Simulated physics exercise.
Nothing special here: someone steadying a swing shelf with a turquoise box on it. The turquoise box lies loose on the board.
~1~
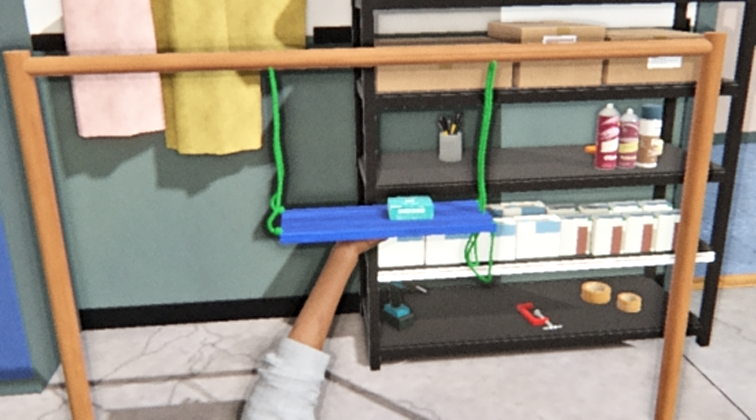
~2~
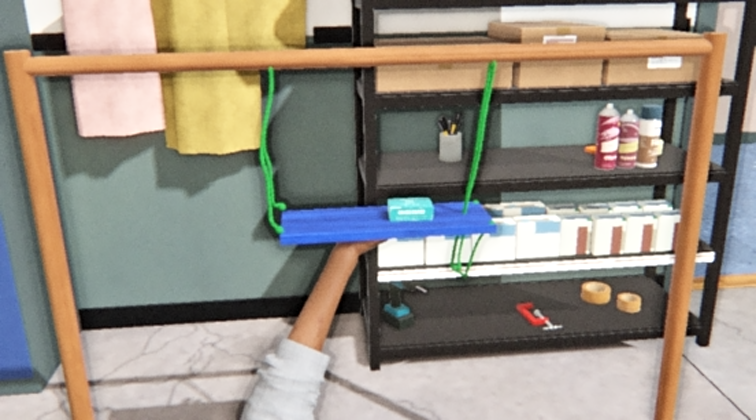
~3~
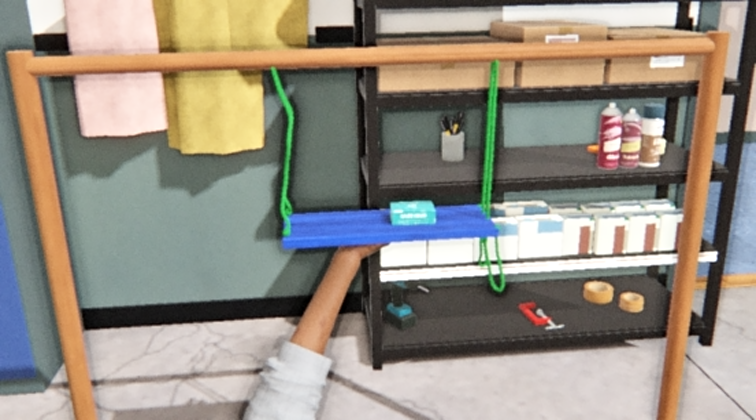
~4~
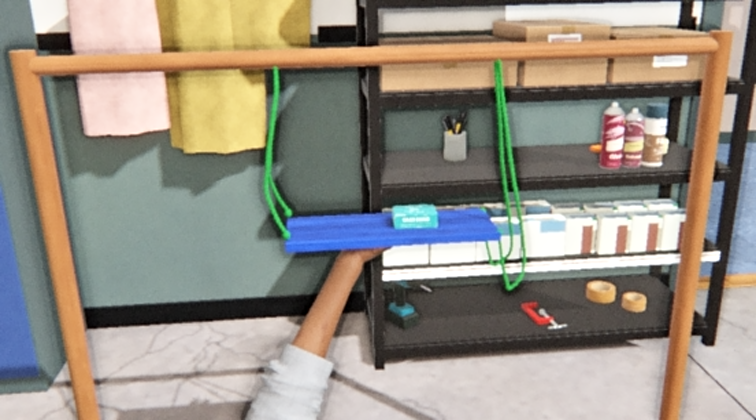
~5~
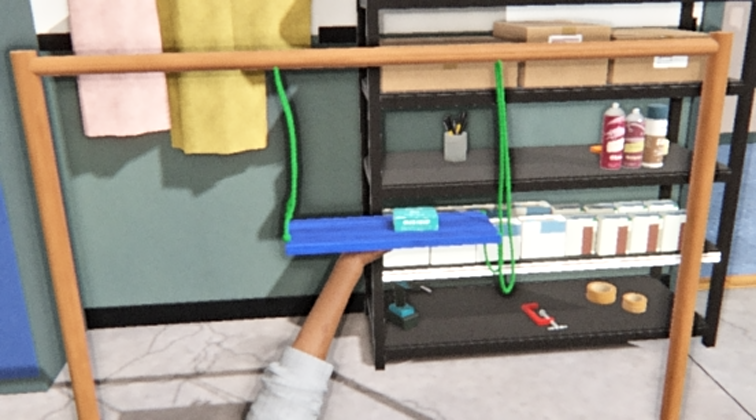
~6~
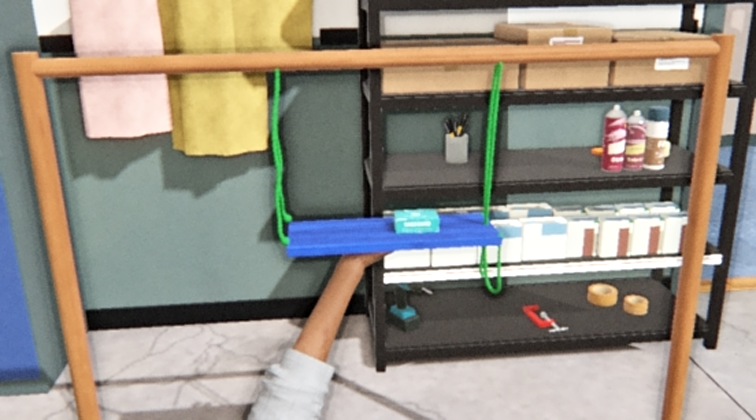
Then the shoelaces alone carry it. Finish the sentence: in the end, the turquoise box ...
In the end, the turquoise box slips off the right end.
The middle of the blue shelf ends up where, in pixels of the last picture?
It ends up roughly at (367, 295) in the last picture.
Then, 0.40 s after the last picture, board tipped 18° down to the right; box sliding near (483, 279).
Then, 0.96 s after the last picture, board tipped 31° down to the right; box on the floor.
Then, 1.50 s after the last picture, board tipped 38° down to the right; box on the floor.
At rest, board tipped 39° down to the right; box on the floor. The turquoise box goes off on the right.
